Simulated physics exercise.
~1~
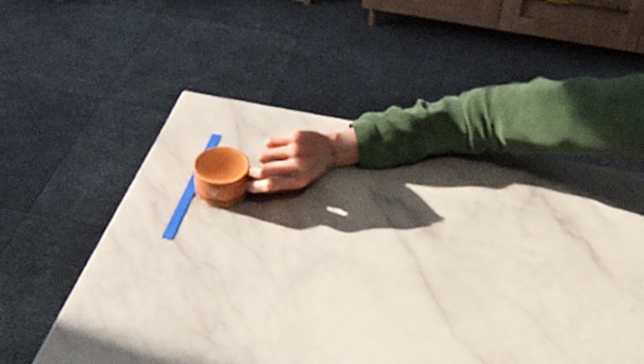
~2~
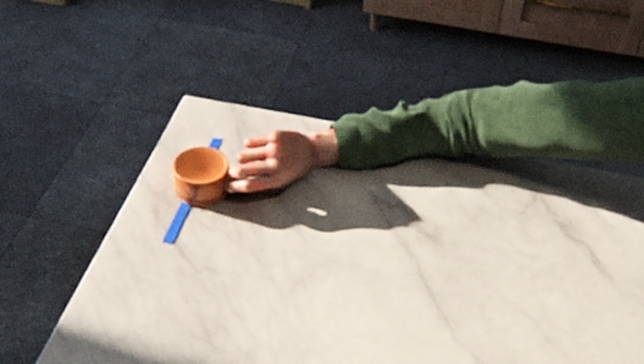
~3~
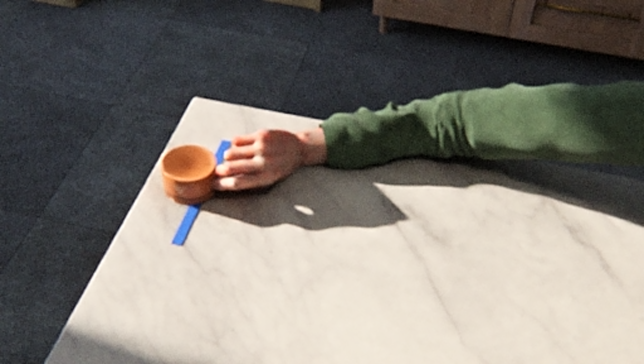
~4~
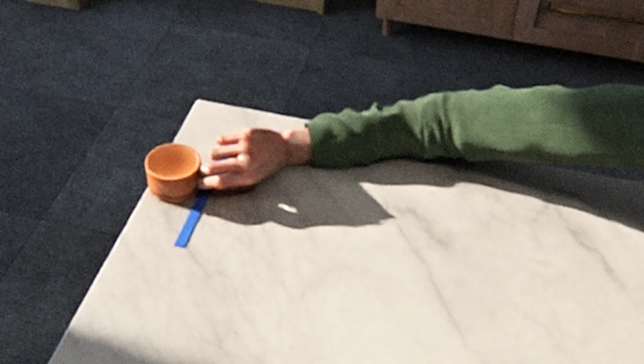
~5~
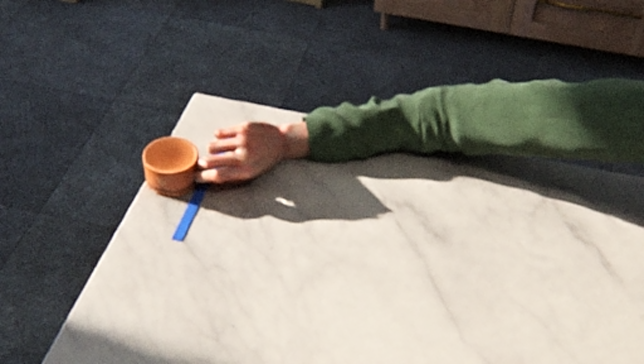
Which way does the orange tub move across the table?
The orange tub moves to the left, toward the edge of the table.
